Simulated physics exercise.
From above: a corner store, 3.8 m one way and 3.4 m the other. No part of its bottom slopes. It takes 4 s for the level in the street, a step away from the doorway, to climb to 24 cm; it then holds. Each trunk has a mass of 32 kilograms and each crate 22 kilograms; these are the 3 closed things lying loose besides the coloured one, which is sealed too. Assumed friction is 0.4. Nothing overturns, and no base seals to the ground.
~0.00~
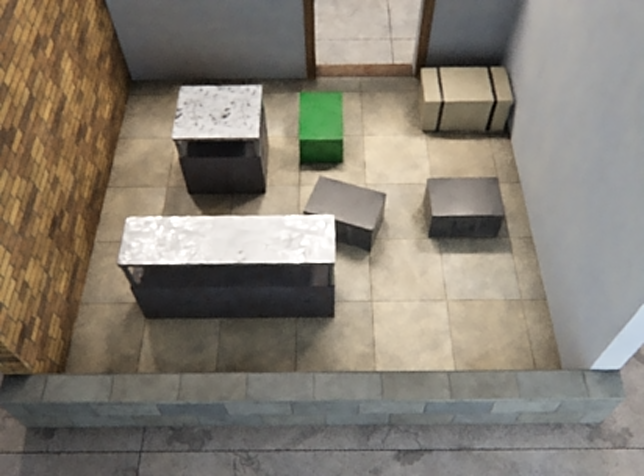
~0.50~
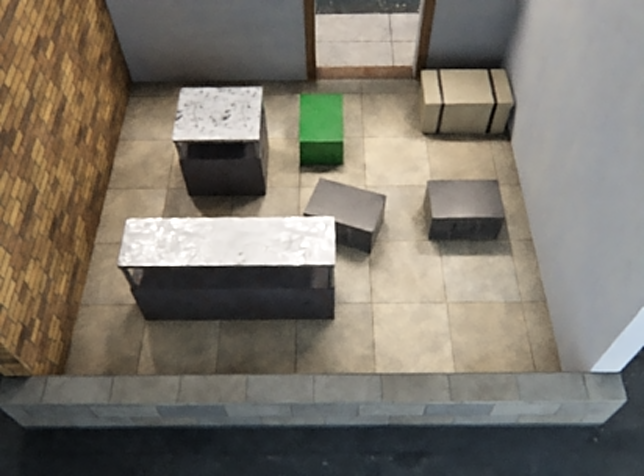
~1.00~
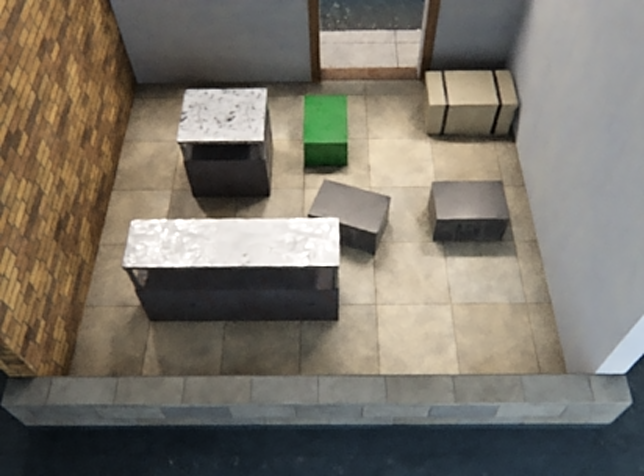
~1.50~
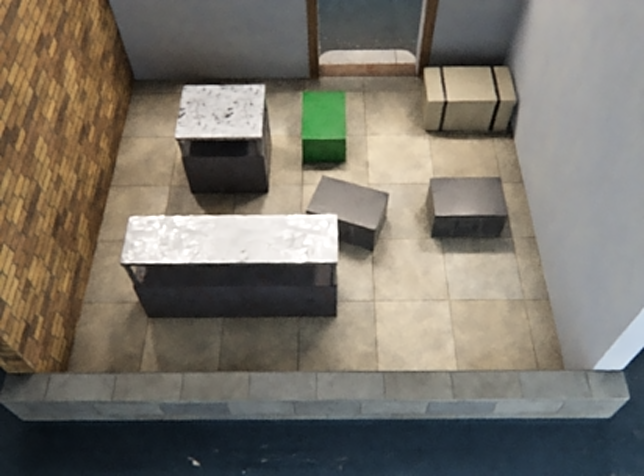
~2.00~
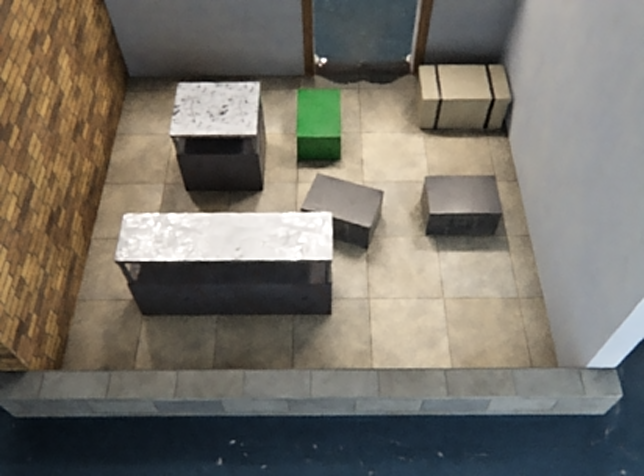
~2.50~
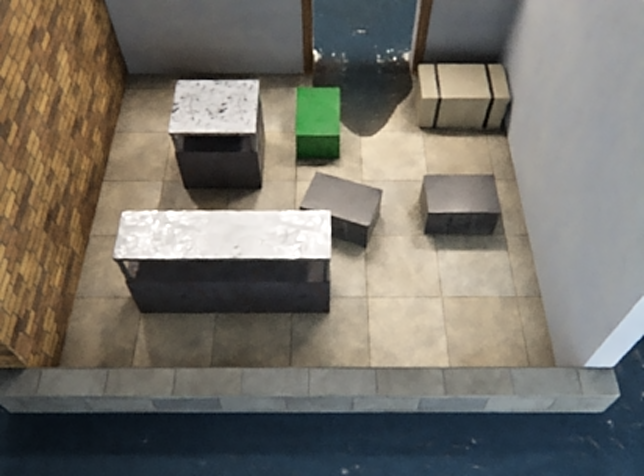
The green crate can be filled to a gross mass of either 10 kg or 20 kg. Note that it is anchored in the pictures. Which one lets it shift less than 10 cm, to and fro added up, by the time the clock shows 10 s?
Neither filling is enough.
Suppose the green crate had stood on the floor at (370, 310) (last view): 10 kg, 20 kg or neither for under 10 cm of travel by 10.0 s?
It turns out that no load succeeds.
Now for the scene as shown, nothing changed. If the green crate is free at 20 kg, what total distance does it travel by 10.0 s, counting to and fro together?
Total path: Around 300 cm.
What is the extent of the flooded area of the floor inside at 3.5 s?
The covered patch comes to about 2.5 m2.
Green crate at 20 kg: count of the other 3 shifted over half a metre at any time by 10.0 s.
That adds up to 1.
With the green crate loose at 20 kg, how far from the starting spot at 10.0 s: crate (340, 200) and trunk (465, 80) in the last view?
Net displacement, in order: 30 cm; 30 cm.
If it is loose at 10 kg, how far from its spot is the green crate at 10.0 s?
140 cm.
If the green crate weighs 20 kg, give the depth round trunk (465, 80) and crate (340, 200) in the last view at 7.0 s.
Close to 7 and 7 centimetres.
After 3.5 s the green crate would be 20 cm from its start with 10 kg and 1 cm from its start with 20 kg; 5 cm of water round it then.
After 4.5 s the green crate would be 79 cm from its start with 10 kg and 30 cm from its start with 20 kg; 6 cm of water round it then.
After 7.0 s the green crate would be 173 cm from its start with 10 kg and 144 cm from its start with 20 kg; 5 cm of water round it then.
After 10.0 s the green crate would be 140 cm from its start with 10 kg and 156 cm from its start with 20 kg; 8 cm of water round it then.
